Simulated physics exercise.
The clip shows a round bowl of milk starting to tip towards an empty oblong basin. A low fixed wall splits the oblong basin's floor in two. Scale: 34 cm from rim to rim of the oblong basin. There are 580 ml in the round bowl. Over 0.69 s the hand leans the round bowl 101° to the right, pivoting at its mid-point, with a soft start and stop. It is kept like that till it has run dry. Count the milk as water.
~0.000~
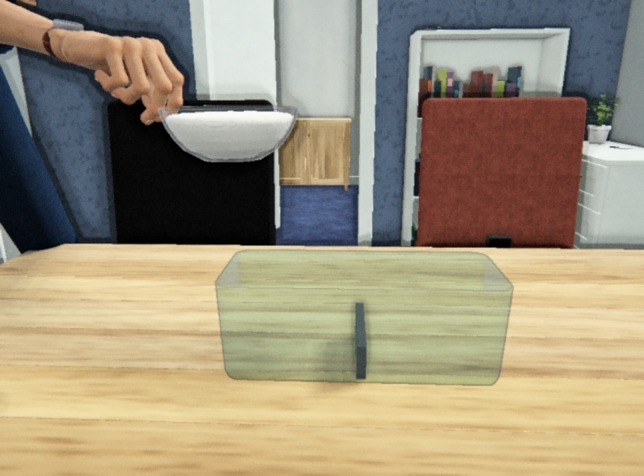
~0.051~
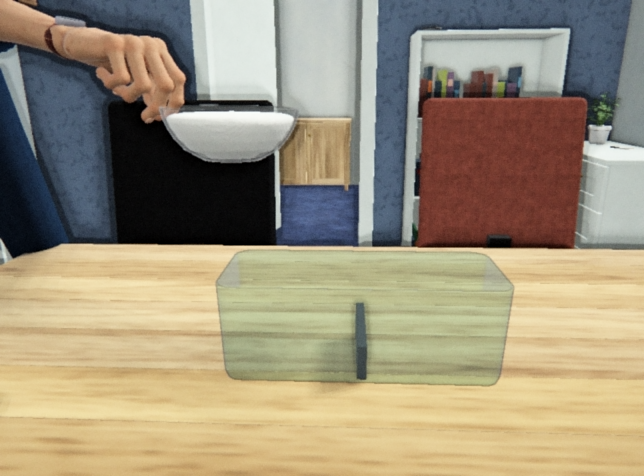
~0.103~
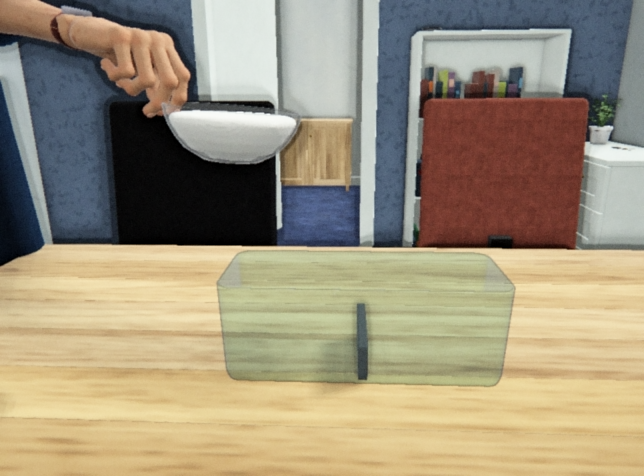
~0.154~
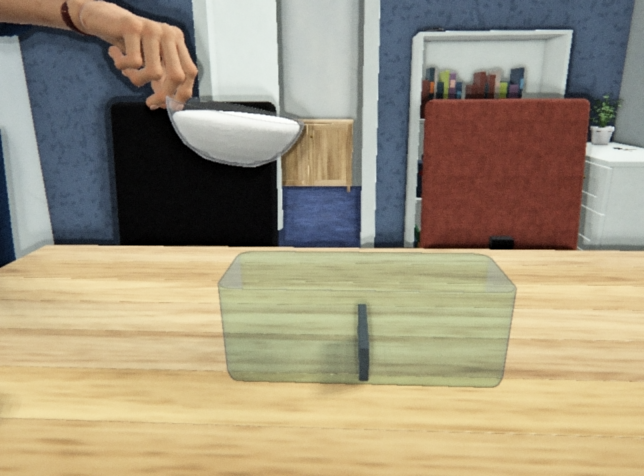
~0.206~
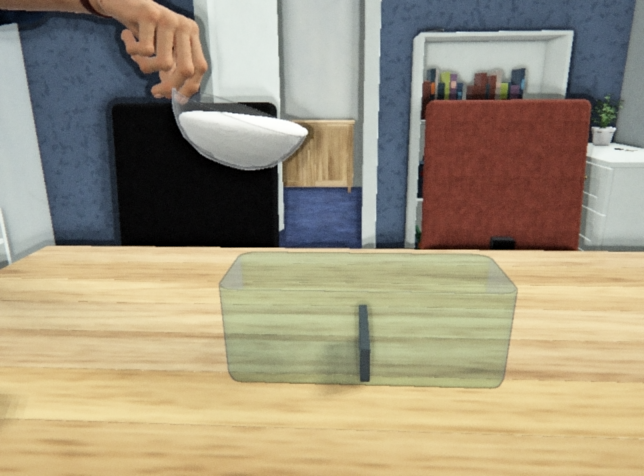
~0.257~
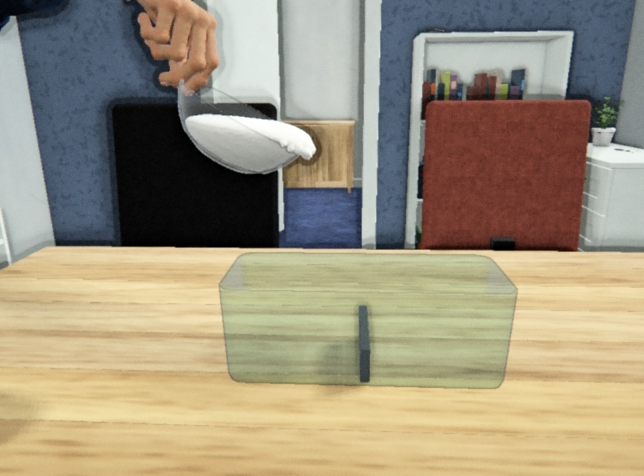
The video shows a hand holding a round bowl of white liquid above a wooden table with an empty, see-through oblong basin, then gradually tilting the bowl to the right as the liquid shifts to its lower edge.
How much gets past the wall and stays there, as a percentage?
The far part has some 34 per cent.
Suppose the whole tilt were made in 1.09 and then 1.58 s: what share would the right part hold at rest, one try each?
In turn about 45 and 50 per cent.
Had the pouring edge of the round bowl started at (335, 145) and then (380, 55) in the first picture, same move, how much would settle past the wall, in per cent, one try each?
In turn about 70 and 80 per cent.
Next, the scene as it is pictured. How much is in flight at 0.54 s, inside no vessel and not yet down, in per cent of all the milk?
Some 42 per cent.
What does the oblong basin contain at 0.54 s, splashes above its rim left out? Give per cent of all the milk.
Some 52 per cent.
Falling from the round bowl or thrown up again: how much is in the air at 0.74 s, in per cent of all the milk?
Near 3 in a hundred.
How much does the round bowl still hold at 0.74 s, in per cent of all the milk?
Some 0 per cent.
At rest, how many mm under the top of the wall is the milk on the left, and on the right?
Some 28 mm on the left and 36 mm on the right.
By 0.54 s the tilt is 89° and 5 per cent is still to pour, 28 is left of the wall and 24 right of it.
By 0.74 s the tilt is 101° and 0 per cent is still to pour, 63 is left of the wall and 34 right of it.
By 0.96 s the tilt is 101° and 0 per cent is still to pour, 63 is left of the wall and 34 right of it.
By 1.19 s the tilt is 101° and 0 per cent is still to pour, 63 is left of the wall and 34 right of it.
At rest 63 per cent lies left of the wall, 34 right of it and 3 outside.
